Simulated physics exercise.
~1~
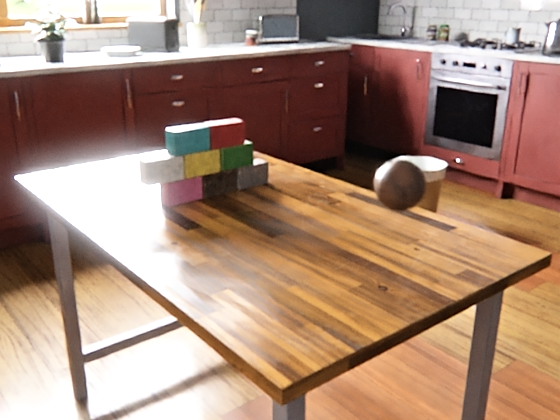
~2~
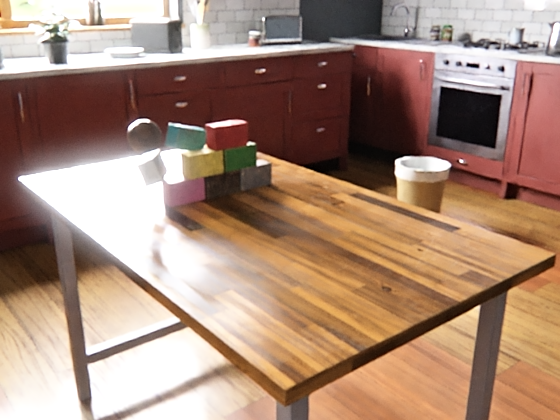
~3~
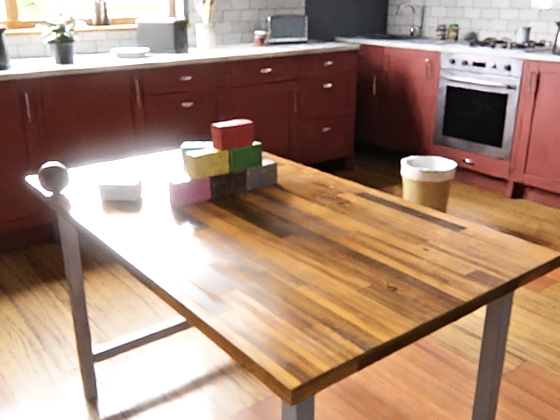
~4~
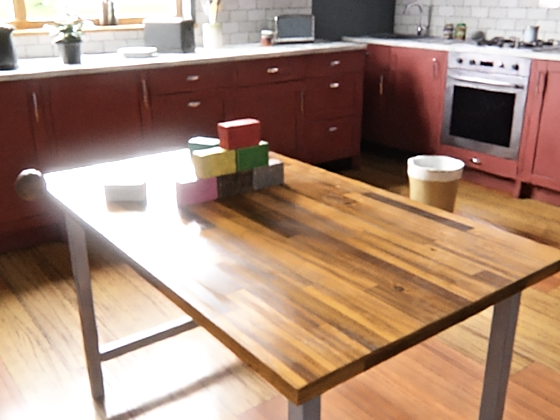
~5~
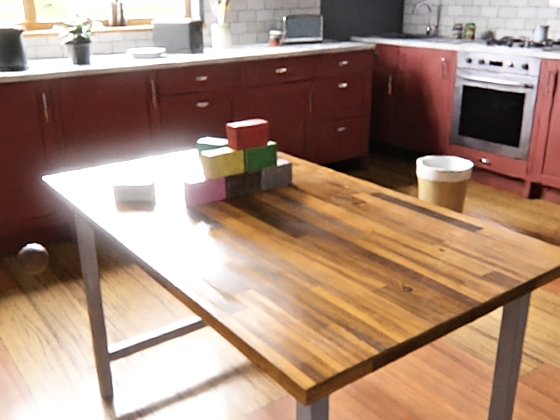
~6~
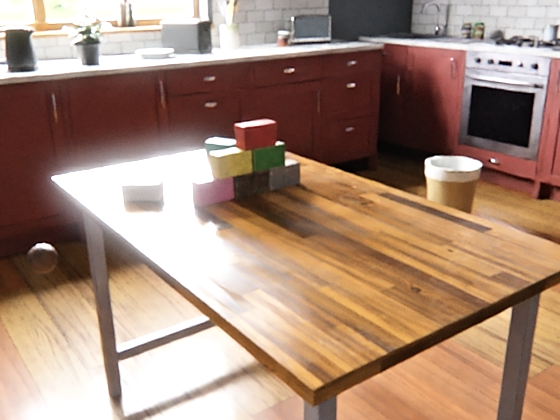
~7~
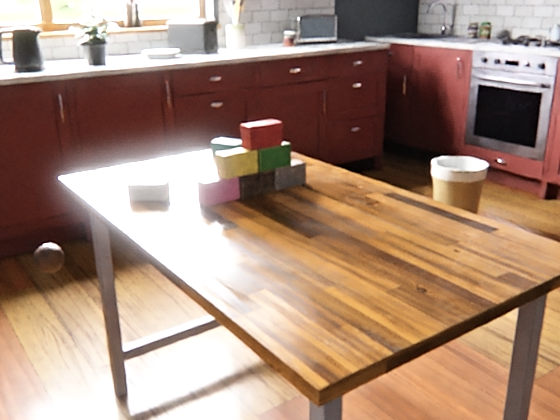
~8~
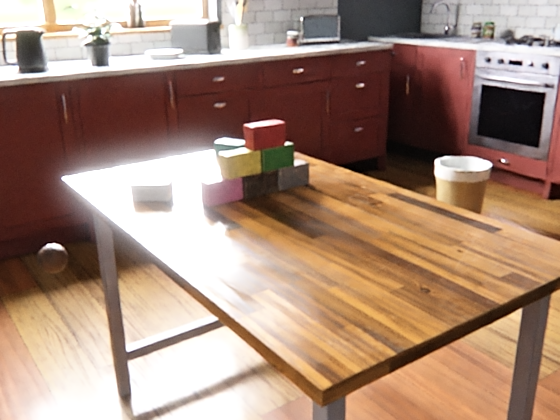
A brown ball flies in from the right above a wooden table in a sunlit kitchen with red cabinets, heading for a small pile of colourful blocks. It reaches the left side of the pile, where the white block and the turquoise block begin to lean. The white block topples onto the tabletop to the left, while the turquoise one tips onto its side. The ball carries on to the left edge and drops to the floor as the view pans slightly left. It ends up resting there, with the red block still on top of the remaining pile.
